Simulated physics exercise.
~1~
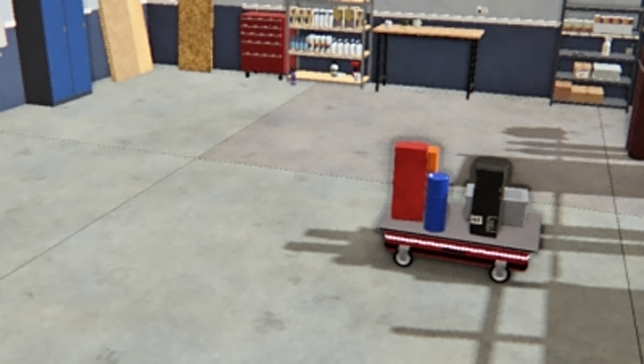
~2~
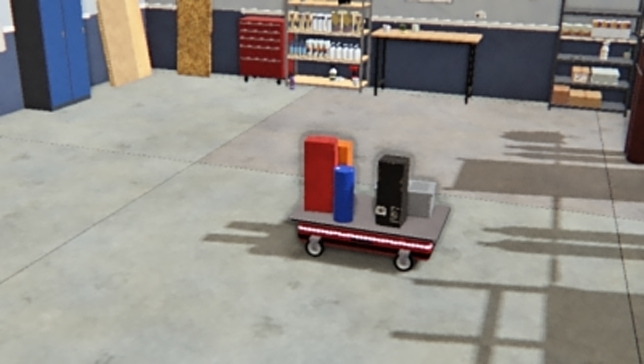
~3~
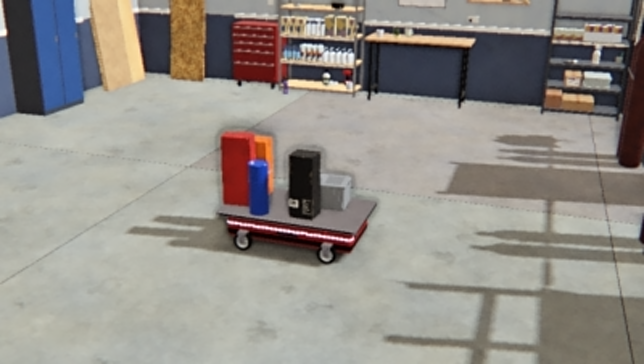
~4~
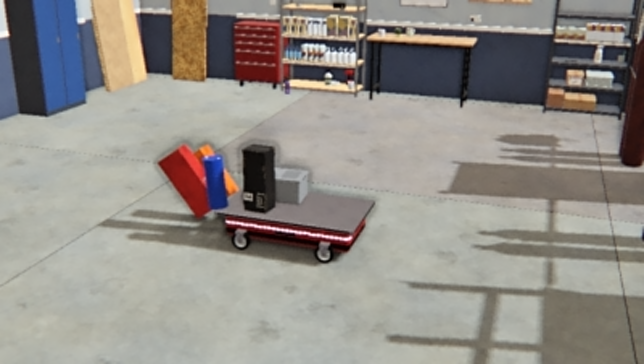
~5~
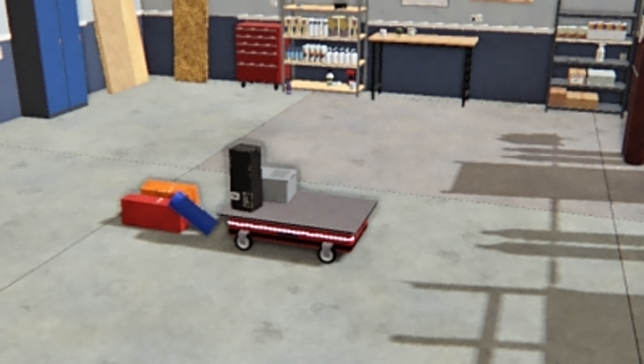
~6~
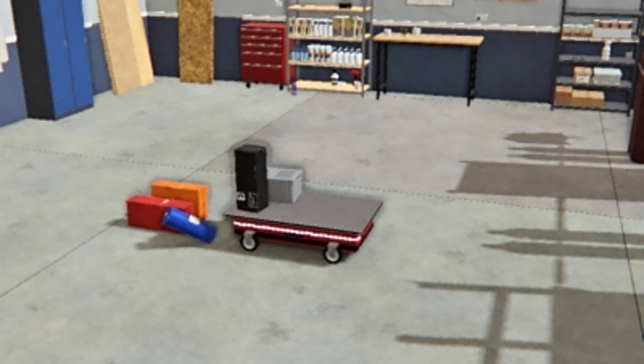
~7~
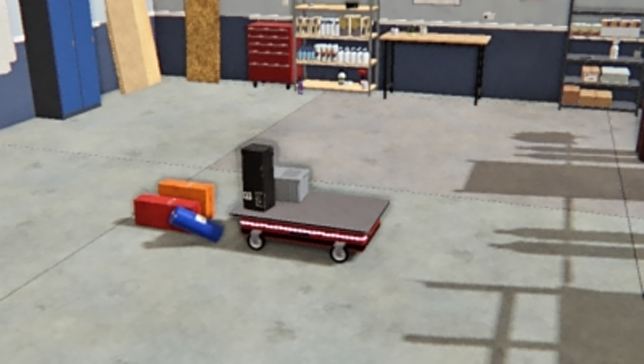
A garage workshop with a pale concrete floor is seen from a raised, slightly swaying view, with a blue cabinet, shelves and a workbench along the far wall. A flat cart with a grey deck and red sides carries a tall red box, an orange box and a blue canister at its left, and a black box and grey tote farther right. The cart rolls left and stops, and its load slides on toward the left edge. The red and orange boxes tip off, followed by the blue canister. They end on the floor, while the black box and grey tote remain aboard.
